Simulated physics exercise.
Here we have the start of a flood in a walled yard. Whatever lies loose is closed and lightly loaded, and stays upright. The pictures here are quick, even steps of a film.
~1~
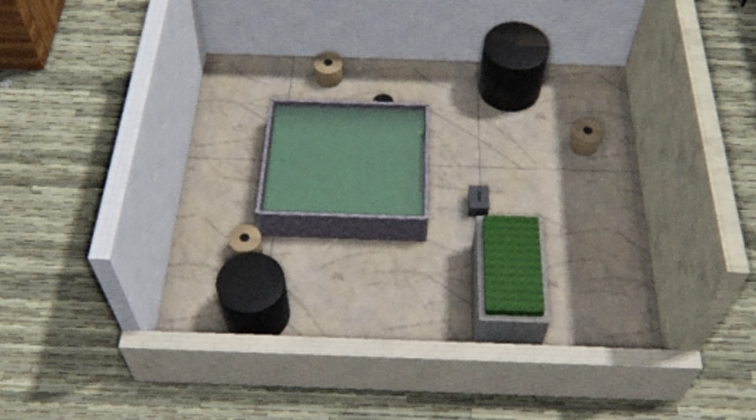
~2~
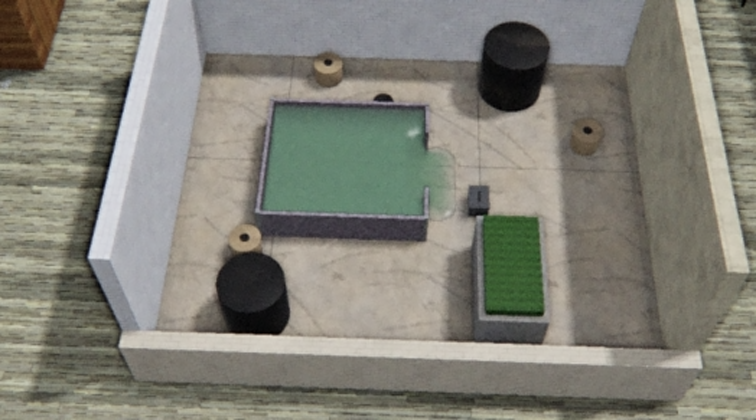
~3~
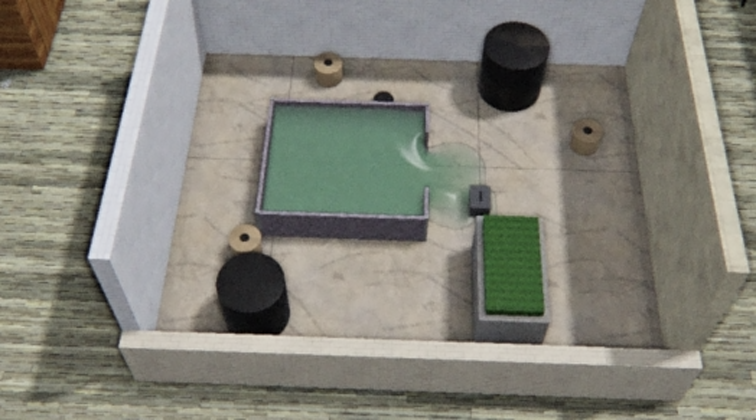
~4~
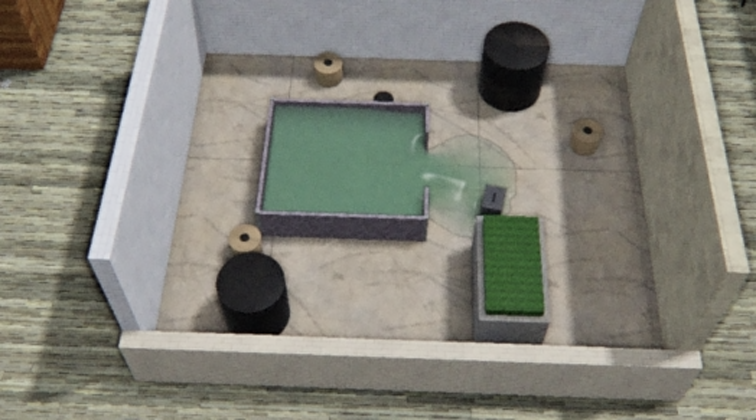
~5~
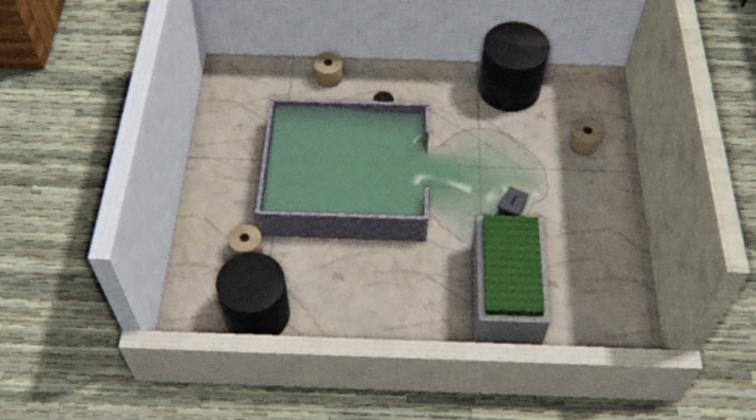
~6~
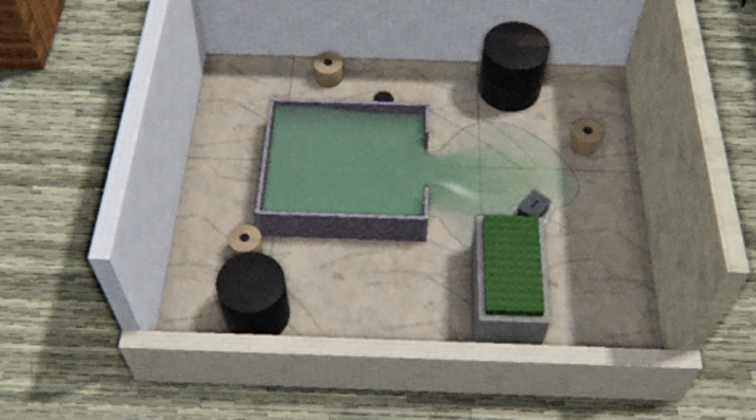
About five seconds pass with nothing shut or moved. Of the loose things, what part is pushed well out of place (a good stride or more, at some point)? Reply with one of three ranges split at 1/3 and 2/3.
1/3 to 2/3.
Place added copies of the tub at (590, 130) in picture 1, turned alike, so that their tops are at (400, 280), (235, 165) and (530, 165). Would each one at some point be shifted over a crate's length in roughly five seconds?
First remains in place, second remains in place, third driven off.
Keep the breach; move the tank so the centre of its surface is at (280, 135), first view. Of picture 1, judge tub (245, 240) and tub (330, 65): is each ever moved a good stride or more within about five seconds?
In the order asked: Lacked the distance and lacked the distance.
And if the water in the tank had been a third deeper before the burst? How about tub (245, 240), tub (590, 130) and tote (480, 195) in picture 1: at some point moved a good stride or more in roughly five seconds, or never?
As asked: Fell short, went the distance, went the distance.
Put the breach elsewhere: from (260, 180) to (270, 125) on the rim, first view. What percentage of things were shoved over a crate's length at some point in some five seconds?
I'd say around 40 per cent.
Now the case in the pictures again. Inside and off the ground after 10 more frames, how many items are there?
The total is 2.
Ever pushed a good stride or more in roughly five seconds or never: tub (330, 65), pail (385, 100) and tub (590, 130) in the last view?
Item one never gets that far, item two never gets that far, item three gets that far.
A moment on, 1 of 5 are well off their spots; 0 afloat.
Next, 2 of 5 are well off their spots; 2 afloat.
Later, 2 of 5 are well off their spots; 2 afloat.
In the end, 2 of 5 are well off their spots, and 2 have been at some point; 2 afloat.
